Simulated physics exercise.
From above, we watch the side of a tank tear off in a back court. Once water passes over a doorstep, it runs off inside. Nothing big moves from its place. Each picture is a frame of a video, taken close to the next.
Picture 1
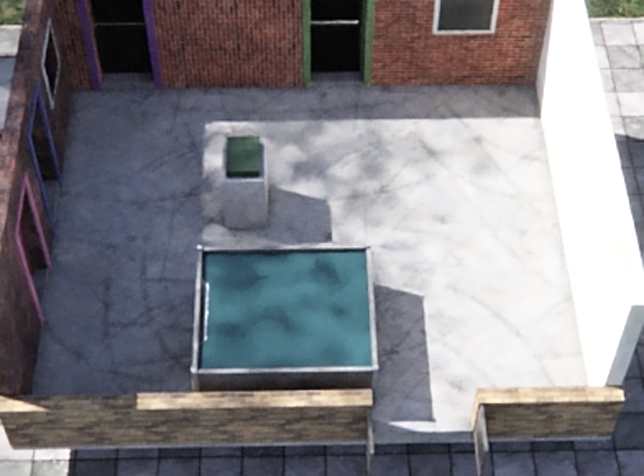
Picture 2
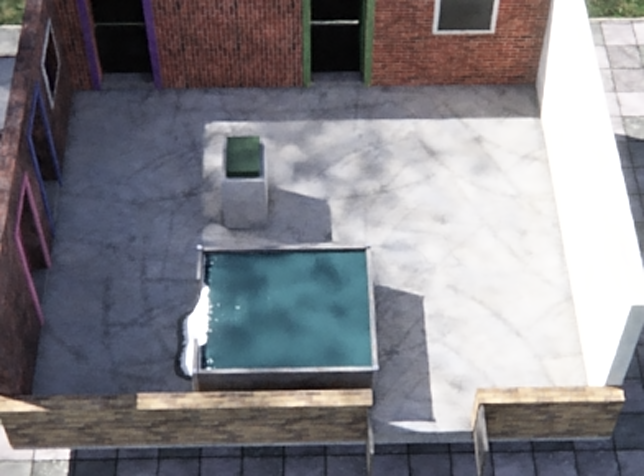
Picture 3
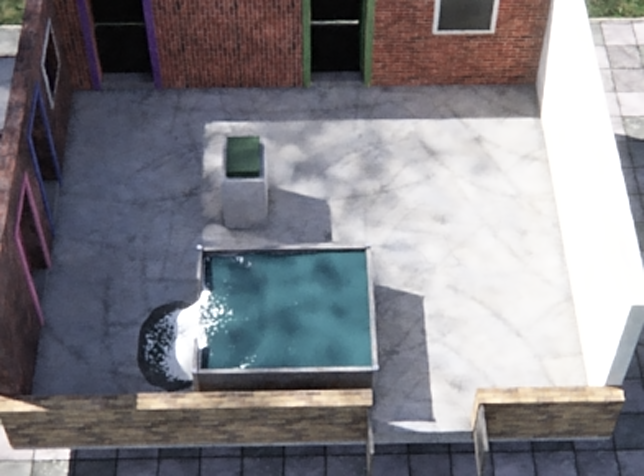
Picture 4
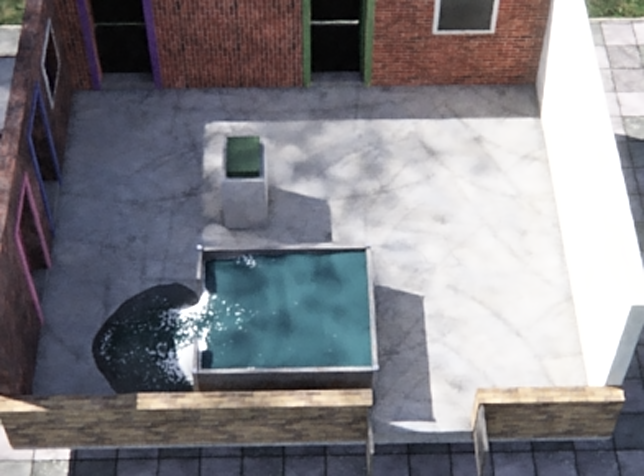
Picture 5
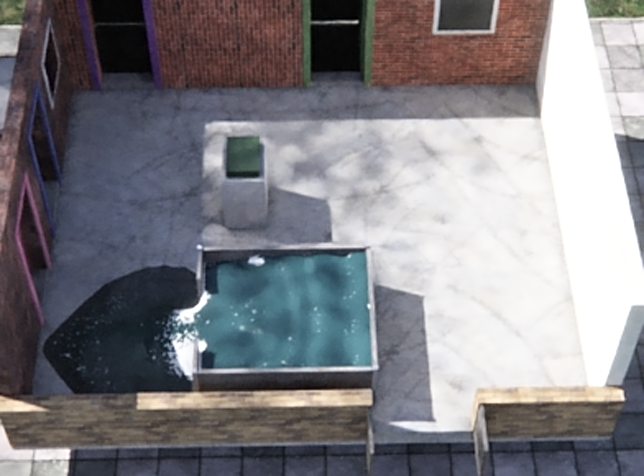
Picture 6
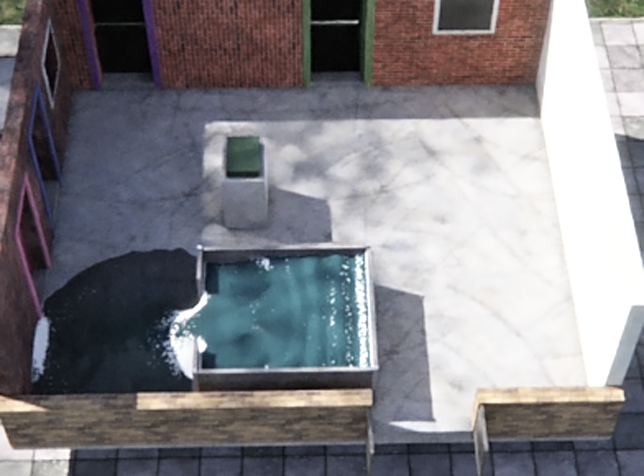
In a walled court, water pours from a tank's left side and spreads leftward.
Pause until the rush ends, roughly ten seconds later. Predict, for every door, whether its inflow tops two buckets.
One by one: I expect the blue door to stay within two buckets; I expect the purple door to go over the limit; I expect the pink door to go over the limit; I expect the green door to stay within two buckets.
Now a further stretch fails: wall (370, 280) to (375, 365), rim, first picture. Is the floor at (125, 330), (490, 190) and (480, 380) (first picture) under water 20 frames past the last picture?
Taking the spots in turn: Untouched, swamped and swamped.
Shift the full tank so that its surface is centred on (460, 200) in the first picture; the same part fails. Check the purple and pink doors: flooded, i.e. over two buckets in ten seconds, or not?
Result - purple door ends up below, pink door ends up above.
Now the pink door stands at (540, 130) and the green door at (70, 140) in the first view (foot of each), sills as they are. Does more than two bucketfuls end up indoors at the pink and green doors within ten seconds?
Well, the pink one runs over, and as for the green one, it runs over.
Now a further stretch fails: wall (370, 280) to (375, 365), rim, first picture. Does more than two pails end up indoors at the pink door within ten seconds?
The pink door door falls short.
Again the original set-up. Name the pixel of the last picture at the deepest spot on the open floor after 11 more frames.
Approximate pixel: (86, 377).
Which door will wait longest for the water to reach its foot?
Looks like the green-painted one.
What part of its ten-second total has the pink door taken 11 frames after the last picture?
Close to 30 out of every hundred.
A moment on, water covers 15 % of the floor; the blue door wet at the sill, nothing in, the purple door not reached, the pink door over two buckets in, the green door not reached.
Next, water covers 20 % of the floor; the blue door wet at the sill, nothing in, the purple door not reached, the pink door far over two buckets in, the green door not reached.
Then, water covers 30 % of the floor; the blue door wet at the sill, nothing in, the purple door under two buckets in, the pink door far over two buckets in, the green door not reached.
Later, water covers 55 % of the floor; the blue door wet at the sill, nothing in, the purple door over two buckets in, the pink door far over two buckets in, the green door wet at the sill, nothing in.
In the end, water covers 85 % of the floor; the blue door wet at the sill, nothing in, the purple door far over two buckets in, the pink door far over two buckets in, the green door wet at the sill, nothing in.
